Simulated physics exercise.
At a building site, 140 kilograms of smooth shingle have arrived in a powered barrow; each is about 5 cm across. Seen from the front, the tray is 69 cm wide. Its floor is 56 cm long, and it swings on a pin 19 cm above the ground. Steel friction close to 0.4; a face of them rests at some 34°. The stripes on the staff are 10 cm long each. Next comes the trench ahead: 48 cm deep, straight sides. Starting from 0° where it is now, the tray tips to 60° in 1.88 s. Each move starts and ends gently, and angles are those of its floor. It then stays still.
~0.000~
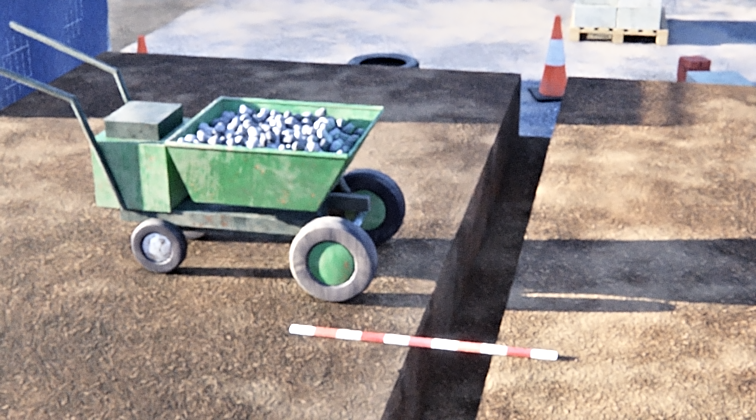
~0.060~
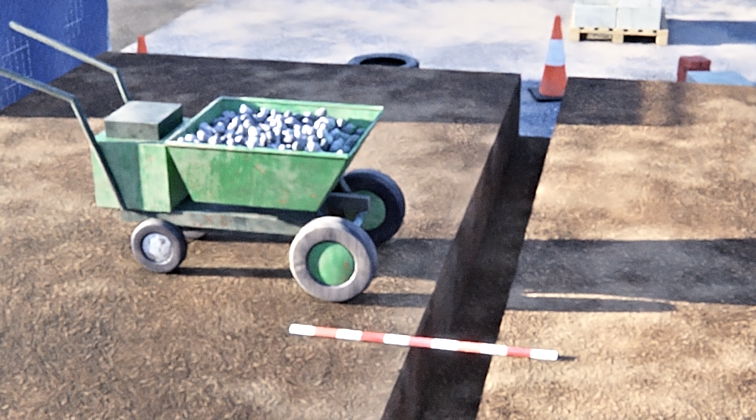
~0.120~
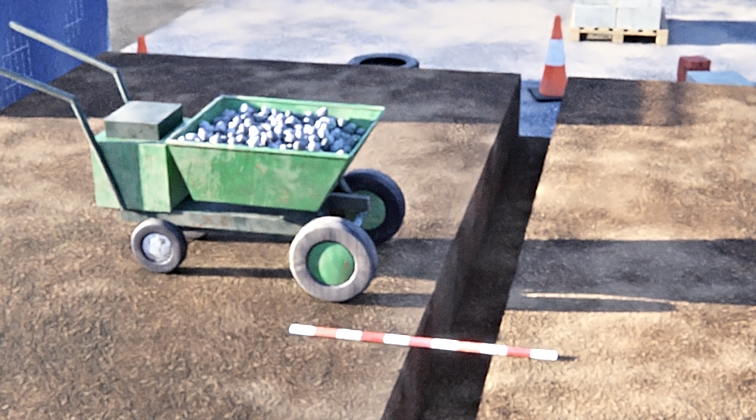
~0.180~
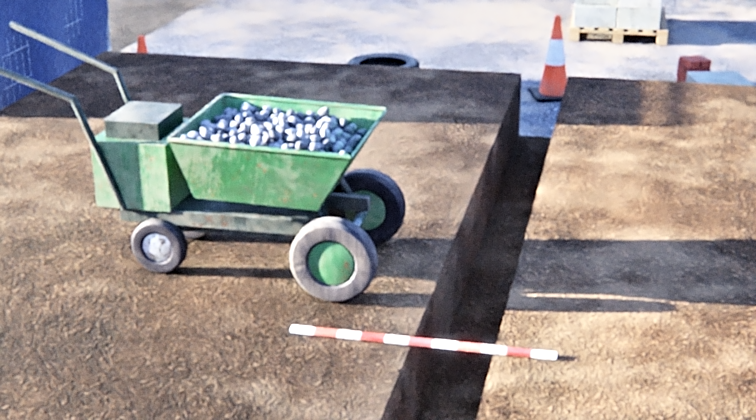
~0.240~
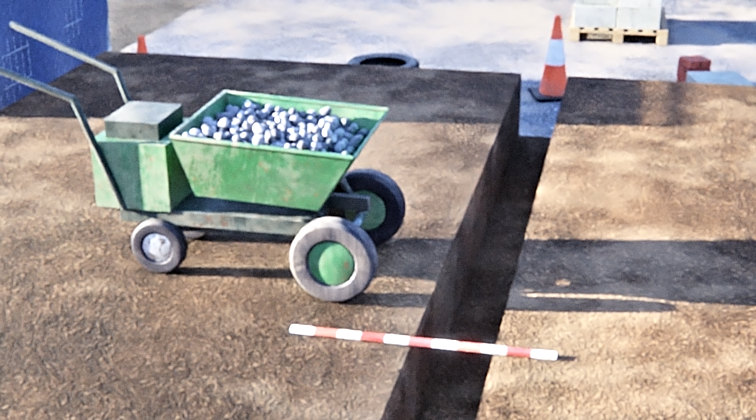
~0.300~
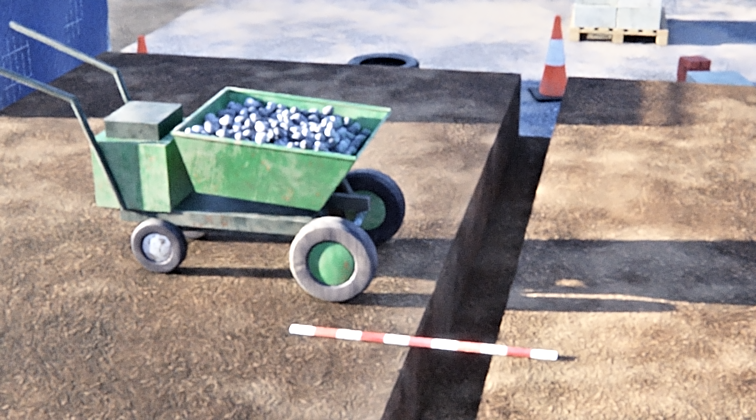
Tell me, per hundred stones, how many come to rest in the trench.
60 per hundred.
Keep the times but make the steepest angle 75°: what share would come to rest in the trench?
Roughly 70% would end there.
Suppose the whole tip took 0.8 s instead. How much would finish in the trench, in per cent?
About 40%.
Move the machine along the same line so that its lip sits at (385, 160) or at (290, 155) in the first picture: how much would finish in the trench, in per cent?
Near 30 and near 50 percent.
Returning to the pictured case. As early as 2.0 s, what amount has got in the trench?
Some 20 per cent.
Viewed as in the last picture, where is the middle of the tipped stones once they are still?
Somewhere near pixel (480, 362).
After 1.4 s the floor is at 51°; 100 % in the tray; the foremost stones are at (443, 198).
After 2.0 s the floor is at 60°; 75 % in the tray, 22 % in the trench, 2 % past the trench; the foremost stones are at (543, 281).
After 2.3 s the floor is at 60°; 57 % in the tray, 36 % in the trench, 7 % past the trench; the foremost stones are at (599, 290).
After 4.3 s the floor is at 60°; 33 % in the tray, 60 % in the trench, 8 % past the trench; the foremost stones are at (642, 289).
